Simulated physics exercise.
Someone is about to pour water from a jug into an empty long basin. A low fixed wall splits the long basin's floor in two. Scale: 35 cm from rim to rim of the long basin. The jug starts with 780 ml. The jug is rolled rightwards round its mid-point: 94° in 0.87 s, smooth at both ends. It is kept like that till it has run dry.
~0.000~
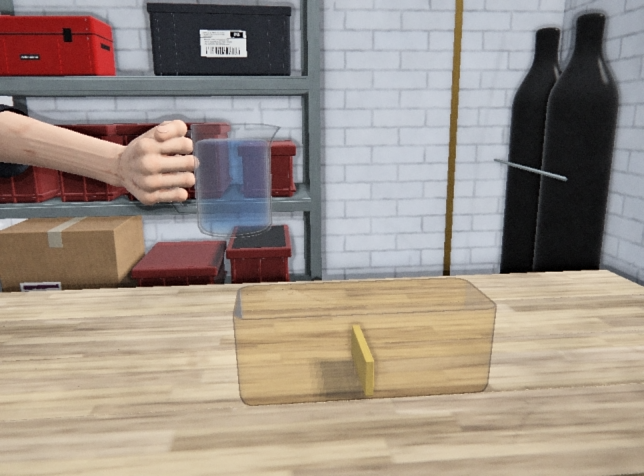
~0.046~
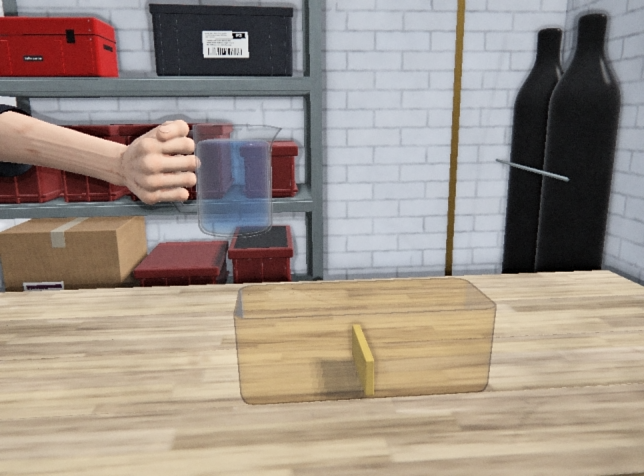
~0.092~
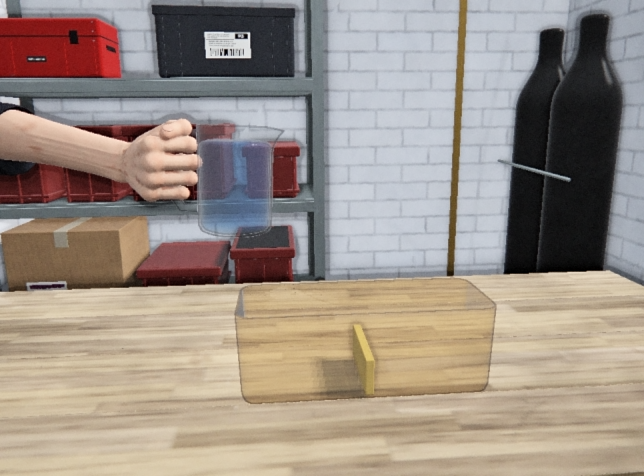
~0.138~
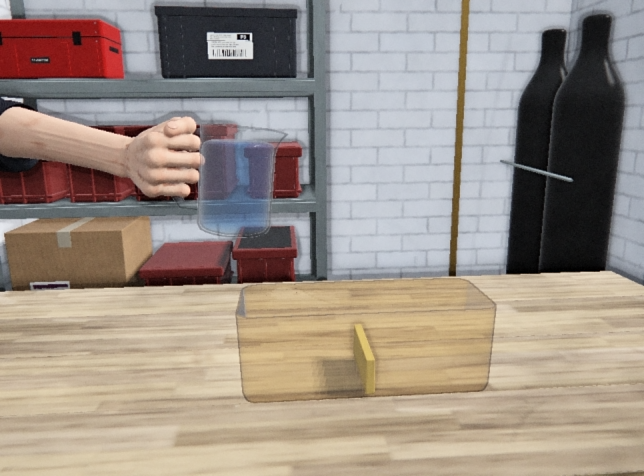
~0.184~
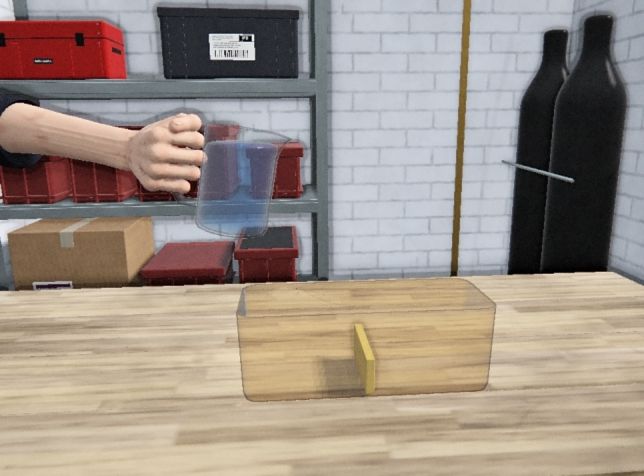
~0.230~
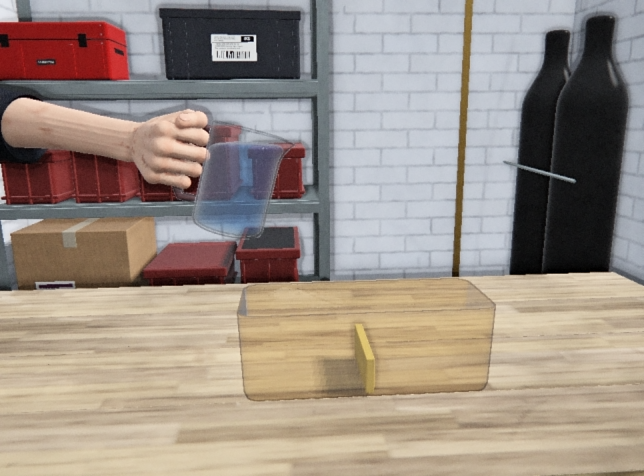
A hand holding a clear jug of bluish water, slowly tilting it rightwards above a transparent long basin on a wooden table.
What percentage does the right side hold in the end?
The far part has some 38 per cent.
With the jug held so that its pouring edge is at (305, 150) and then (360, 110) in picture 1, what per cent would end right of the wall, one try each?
In turn about 80 and 95 per cent.
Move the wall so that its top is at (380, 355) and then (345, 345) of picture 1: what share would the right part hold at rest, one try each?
First 15, then 85 per cent.
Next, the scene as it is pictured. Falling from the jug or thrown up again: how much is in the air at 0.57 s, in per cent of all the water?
Some 14 per cent.
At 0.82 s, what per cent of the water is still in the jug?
Near 46 in a hundred.
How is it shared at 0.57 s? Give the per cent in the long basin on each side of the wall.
Near 2 on the left, 0 on the right.
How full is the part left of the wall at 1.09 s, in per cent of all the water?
About 38 per cent.
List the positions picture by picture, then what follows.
The first picture shows tilt 0°; pouring edge (281, 126); surface from (196, 142) to (269, 141); the long basin's rim runs from (236, 303) to (481, 293); the wall's top is at (362, 343).
The second picture shows tilt 1°; pouring edge (282, 127); surface from (197, 143) to (270, 142).
The third picture shows tilt 3°; pouring edge (284, 129); surface from (200, 142) to (272, 143).
The fourth picture shows tilt 6°; pouring edge (288, 133); surface from (204, 142) to (275, 144).
The fifth picture shows tilt 10°; pouring edge (292, 138); surface from (206, 146) to (279, 145).
The sixth picture shows tilt 15°; pouring edge (296, 144); surface from (208, 153) to (284, 146).
Then, 0.57 s in, the tilt is 69° and 85 per cent is still to pour, 2 is left of the wall and 0 right of it.
Then, 0.82 s in, the tilt is 93° and 46 per cent is still to pour, 17 is left of the wall and 14 right of it.
Then, 1.09 s in, the tilt is 94° and 16 per cent is still to pour, 39 is left of the wall and 36 right of it.
Then, 1.37 s in, the tilt is 94° and 6 per cent is still to pour, 54 is left of the wall and 37 right of it.
Finally, 60 per cent lies left of the wall, 38 right of it and 1 outside.
